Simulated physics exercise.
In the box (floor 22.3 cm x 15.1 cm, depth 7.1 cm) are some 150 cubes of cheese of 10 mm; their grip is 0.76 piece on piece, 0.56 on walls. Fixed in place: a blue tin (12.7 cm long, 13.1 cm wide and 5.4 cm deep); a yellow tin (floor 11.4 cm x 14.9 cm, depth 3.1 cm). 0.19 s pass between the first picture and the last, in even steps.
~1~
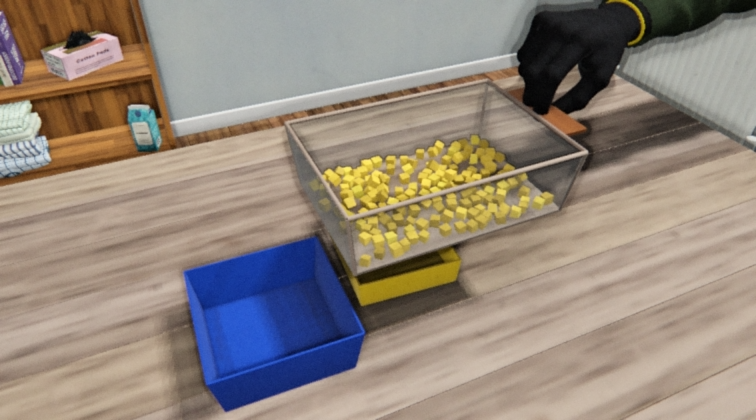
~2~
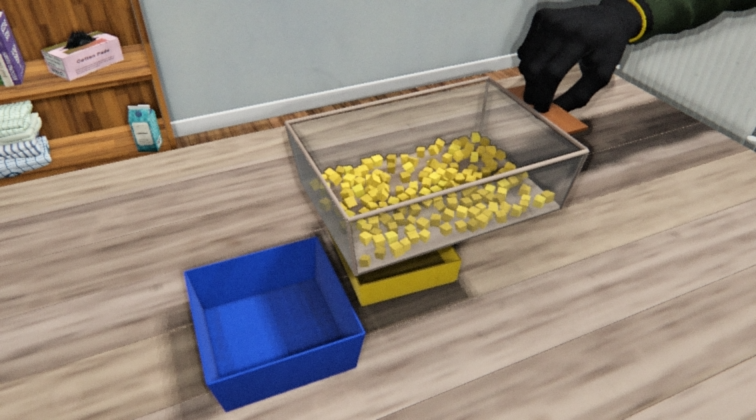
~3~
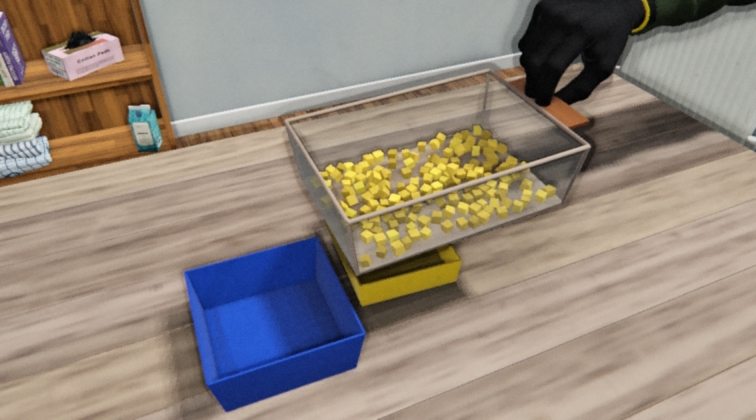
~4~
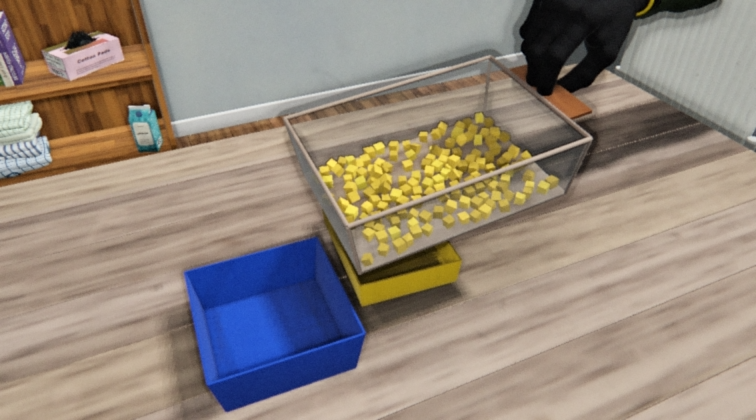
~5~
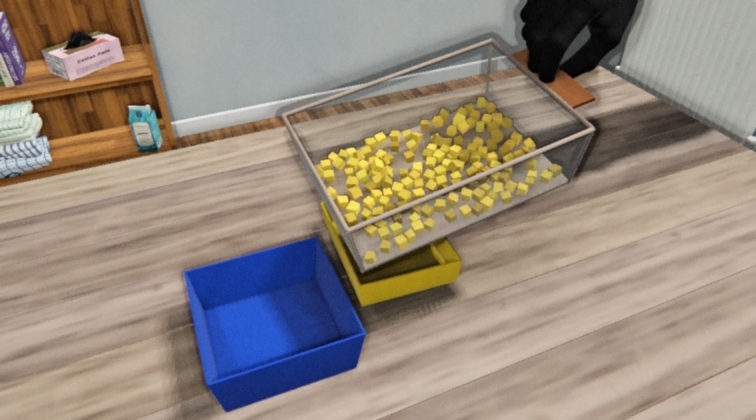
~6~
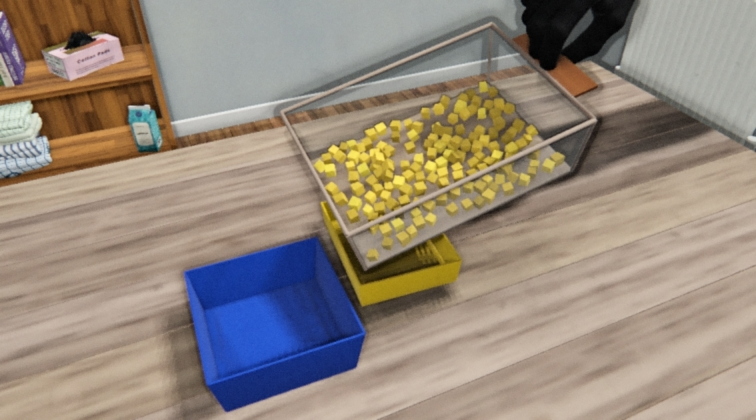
We see a clear box of small yellow cubes above a yellow tin, beside a blue tin, as a black-gloved hand at its far right stays close by and the box gradually tilts toward the front left.
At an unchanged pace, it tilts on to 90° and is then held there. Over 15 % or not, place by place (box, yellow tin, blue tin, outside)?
Box: Over; yellow tin: Not over; blue tin: Over; outside: Over.
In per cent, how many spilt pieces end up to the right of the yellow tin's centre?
Near 30 in a hundred.
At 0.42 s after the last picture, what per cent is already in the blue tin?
0 per cent.
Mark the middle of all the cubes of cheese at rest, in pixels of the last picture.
It's about (372, 317) in the last view.
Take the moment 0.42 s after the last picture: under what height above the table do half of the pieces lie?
Some 20 cm.
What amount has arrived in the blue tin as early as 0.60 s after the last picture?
By then, close to 0 per cent is in.
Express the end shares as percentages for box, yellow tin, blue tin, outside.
Box 40; yellow tin 0; blue tin 35; outside 25.
Then, 0.23 s after the last picture, tilt 47 degrees; box 100 %; middle of all pieces near (431, 128).
Then, 0.42 s after the last picture, tilt 72 degrees; box 100 %; middle of all pieces near (410, 141).
Then, 0.60 s after the last picture, tilt 90 degrees; box 90 %, in the air 5 %; middle of all pieces near (385, 182).
Then, 0.77 s after the last picture, tilt 90 degrees; box 70 %, blue tin 15 %, outside 10 %, in the air 5 %; middle of all pieces near (365, 240).
In the end, box 40 %, yellow tin 0 %, blue tin 35 %, outside 25 %.
